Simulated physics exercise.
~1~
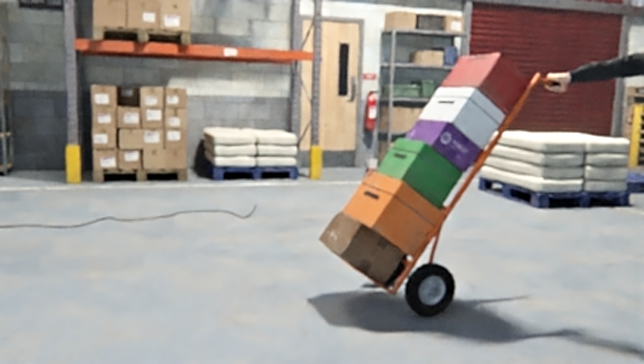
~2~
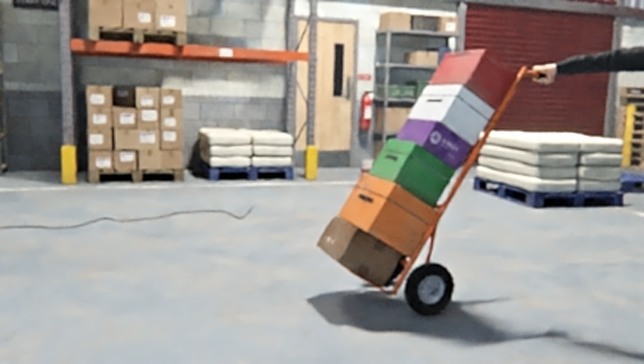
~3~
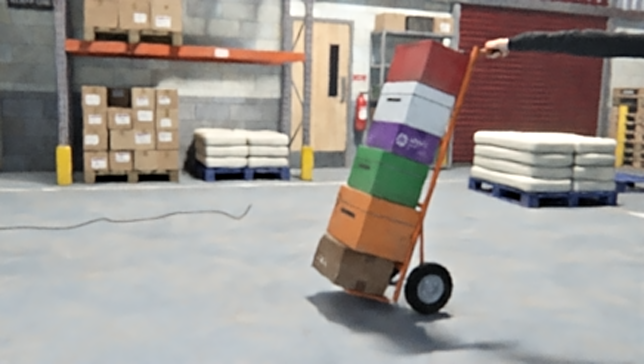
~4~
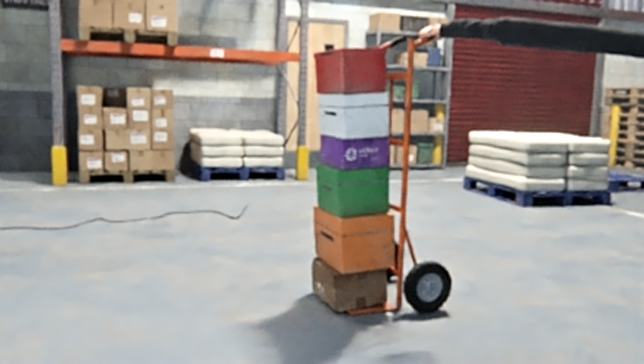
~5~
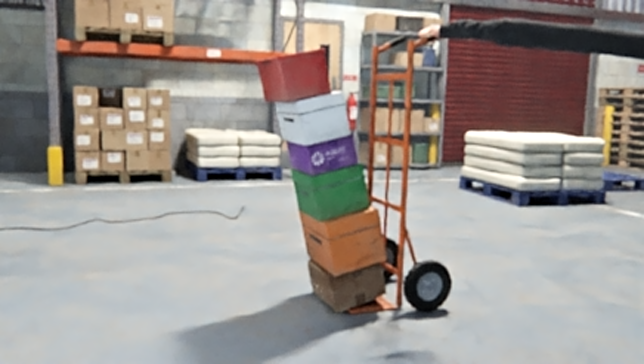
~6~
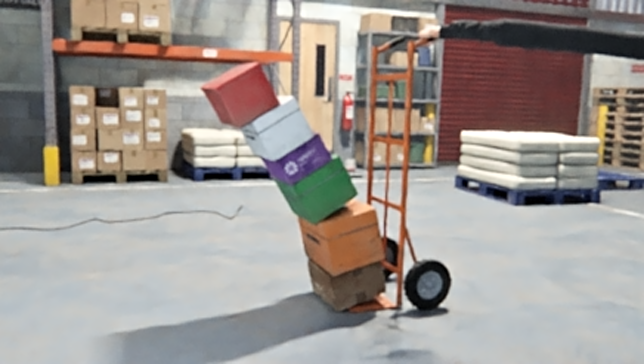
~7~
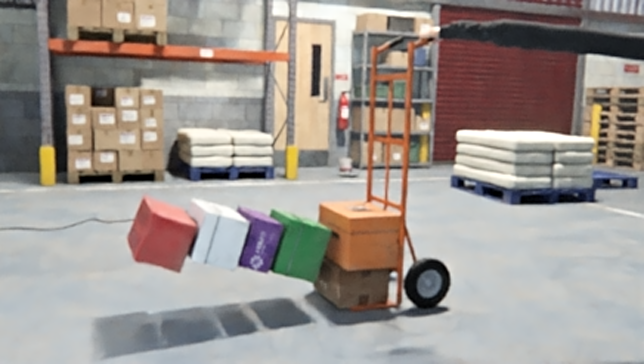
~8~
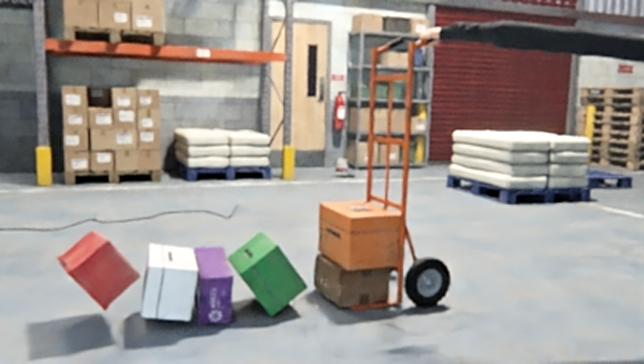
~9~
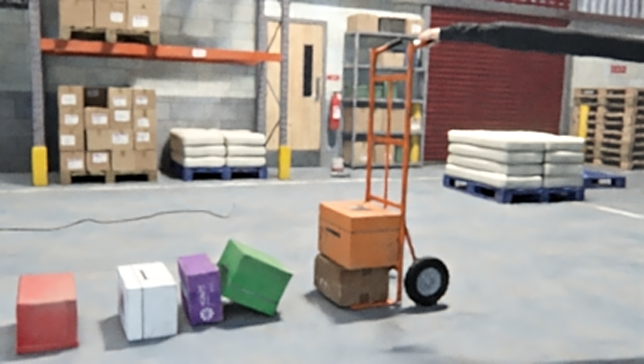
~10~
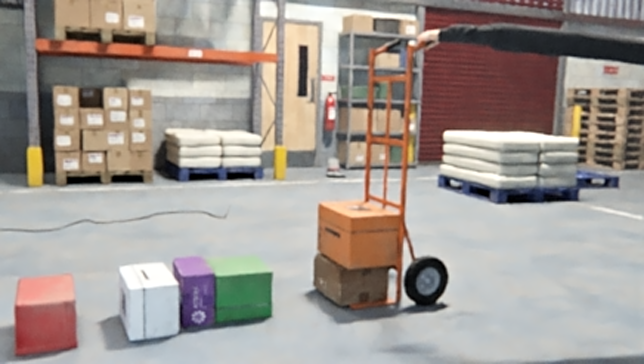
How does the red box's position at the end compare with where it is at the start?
At the start the red box is at the top of the stack on the tilted hand truck, toward the right. At the end it rests on the floor at the far left, beyond the other fallen boxes.
